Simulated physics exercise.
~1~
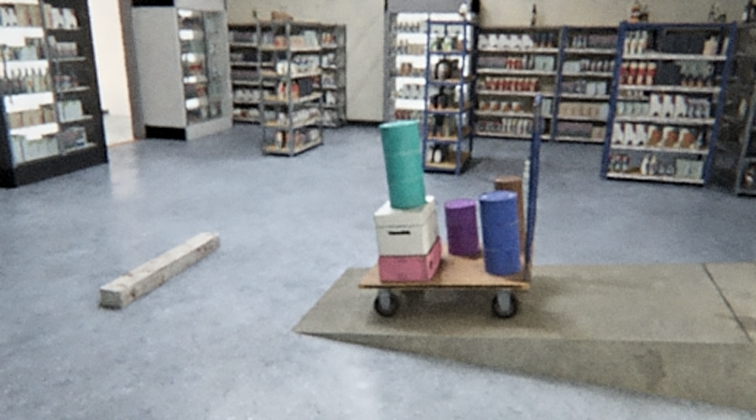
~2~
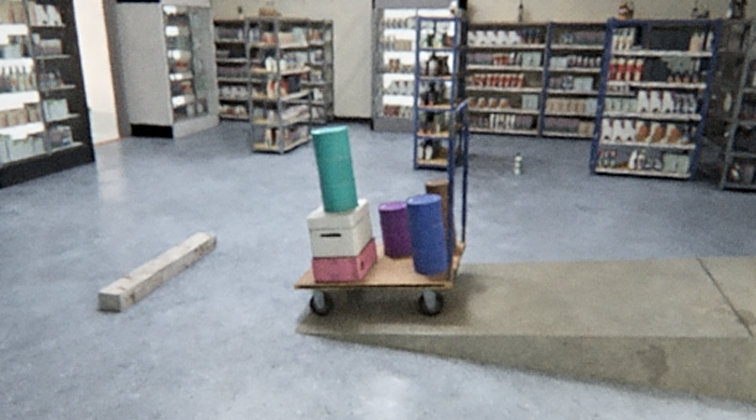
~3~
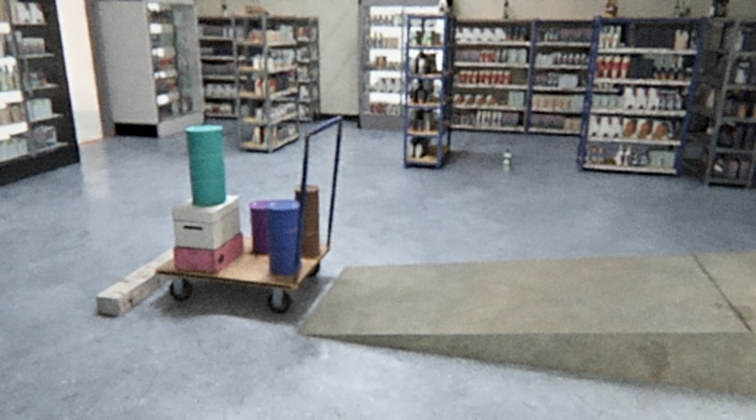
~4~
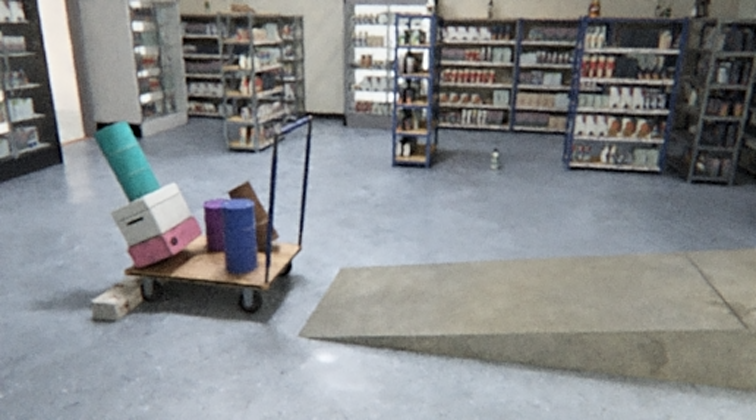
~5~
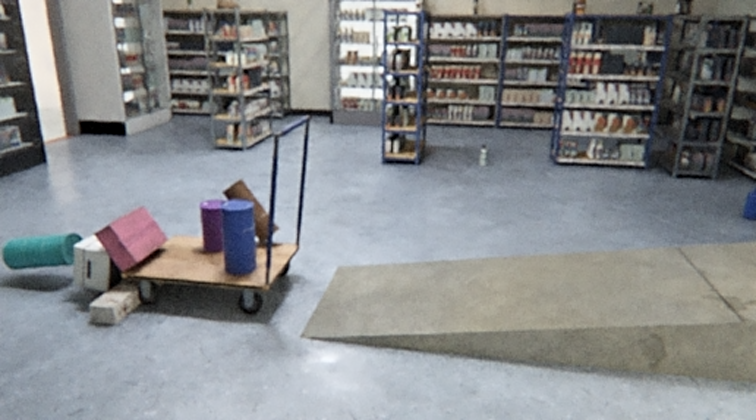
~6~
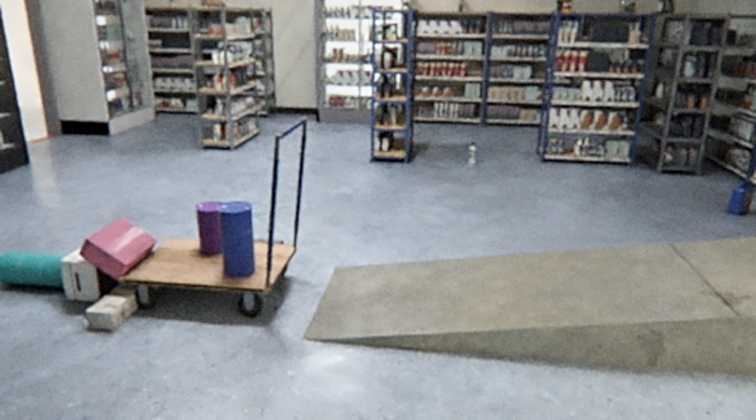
At the start, a flat trolley stands on a concrete ramp in a shop, carrying a turquoise canister on a white box and a pink box, with purple, blue and brown canisters behind. It rolls left down the ramp and across the level floor to a pale kerb. There it stops abruptly, and the stacked boxes and turquoise canister pitch forward while the brown canister leans. The turquoise canister and white box drop over the kerb, and the pink box tumbles after them. Finally, these lie tipped at the left, the brown canister is down out of sight, and the blue and purple canisters stand upright on the deck.
